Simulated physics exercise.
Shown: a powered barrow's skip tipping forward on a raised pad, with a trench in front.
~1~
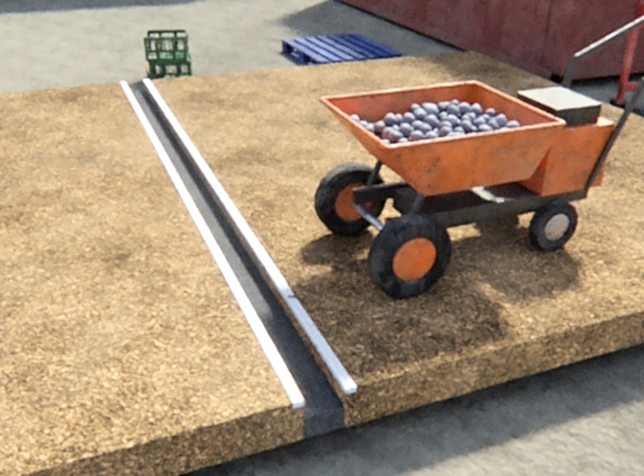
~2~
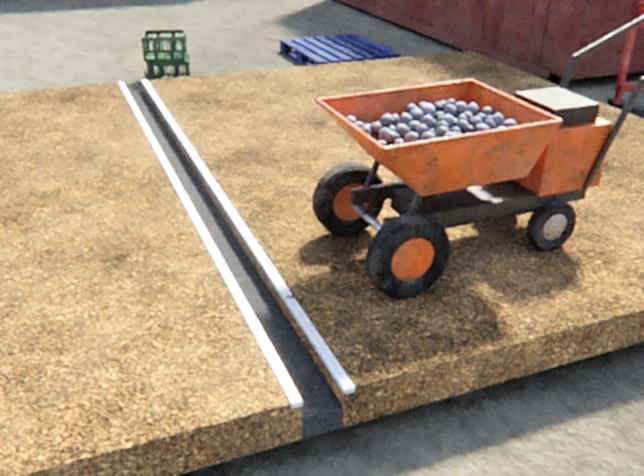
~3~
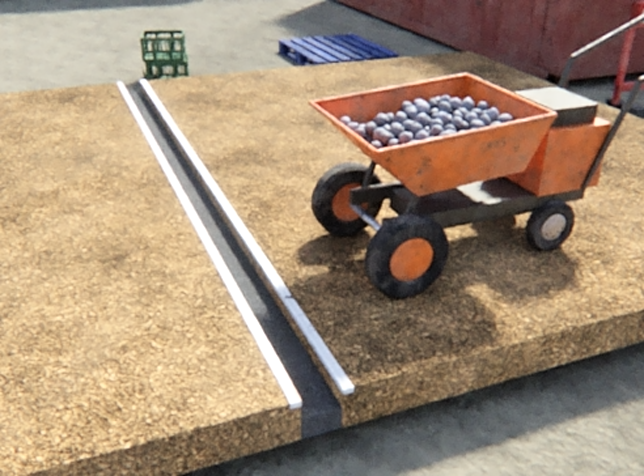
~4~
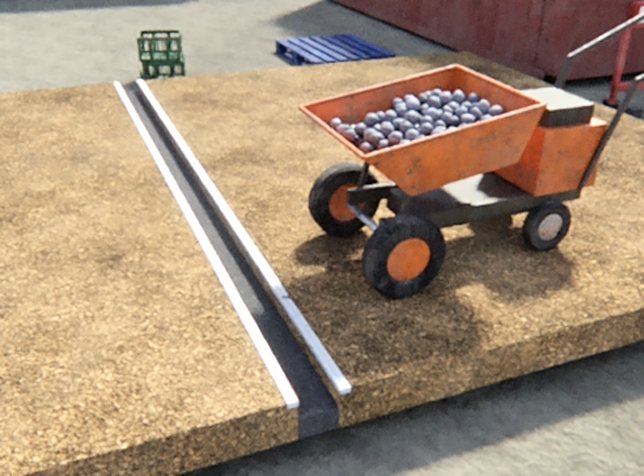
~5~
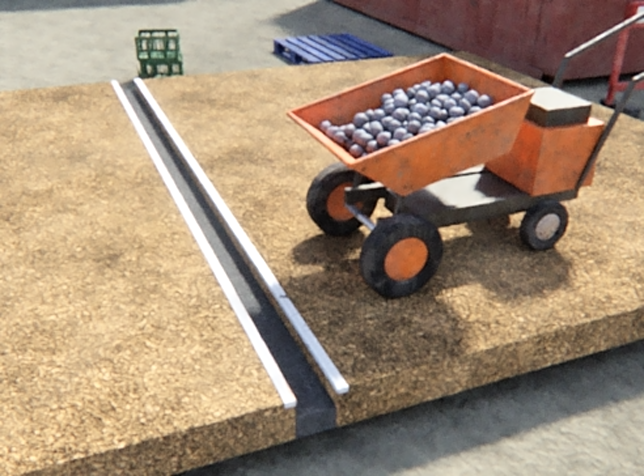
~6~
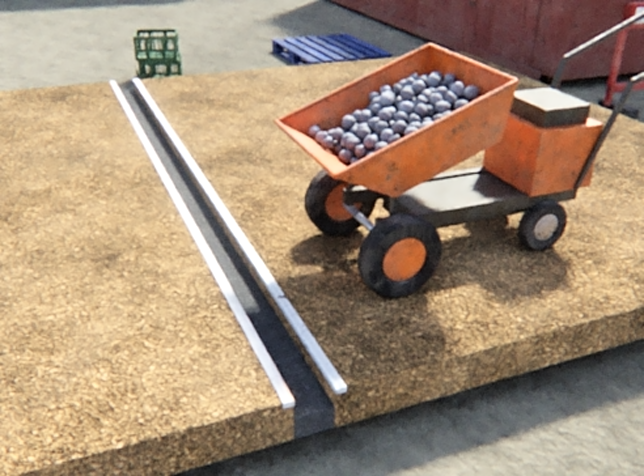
An orange barrow with black tyres and orange hubs, loaded with round grey cobbles, stands at the right of a raised, gravelly tan pad, seen from above at an angle. A narrow dark trench edged with white strips crosses the pad to its left, with a green crate and blue pallet behind. The skip starts level, then tilts steadily forward to the left, its rear rising, while the wheels barely move.
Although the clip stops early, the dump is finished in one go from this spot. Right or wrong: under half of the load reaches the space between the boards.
Right.
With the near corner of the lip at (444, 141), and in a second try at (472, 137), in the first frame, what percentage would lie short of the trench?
Roughly 30 per cent, and 50 per cent.
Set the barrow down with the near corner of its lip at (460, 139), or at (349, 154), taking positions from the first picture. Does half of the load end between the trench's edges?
A minority; a minority.
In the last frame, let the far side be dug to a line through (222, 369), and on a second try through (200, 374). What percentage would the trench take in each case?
The first try comes to close to 70 per cent, the next to 80 per cent.
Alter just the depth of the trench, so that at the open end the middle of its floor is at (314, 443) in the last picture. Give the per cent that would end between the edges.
Roughly 50 in a hundred.
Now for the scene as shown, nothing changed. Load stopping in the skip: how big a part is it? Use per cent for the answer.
It ends up near 10 per cent.
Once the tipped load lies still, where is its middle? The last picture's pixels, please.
About pixel (206, 288).
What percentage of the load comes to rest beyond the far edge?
Near 60 %.
Soon, skip tipped steeply; all in the skip.
A while on, skip tipped right over; about half in the skip; a small part in or heaped over the trench; about a third beyond it; a stray few falling.
Towards the end, skip tipped right over; a small part in the skip; about a third in or heaped over the trench; about two thirds beyond it.
Finally, skip tipped right over; a small part in the skip; about a third in or heaped over the trench; about two thirds beyond it.
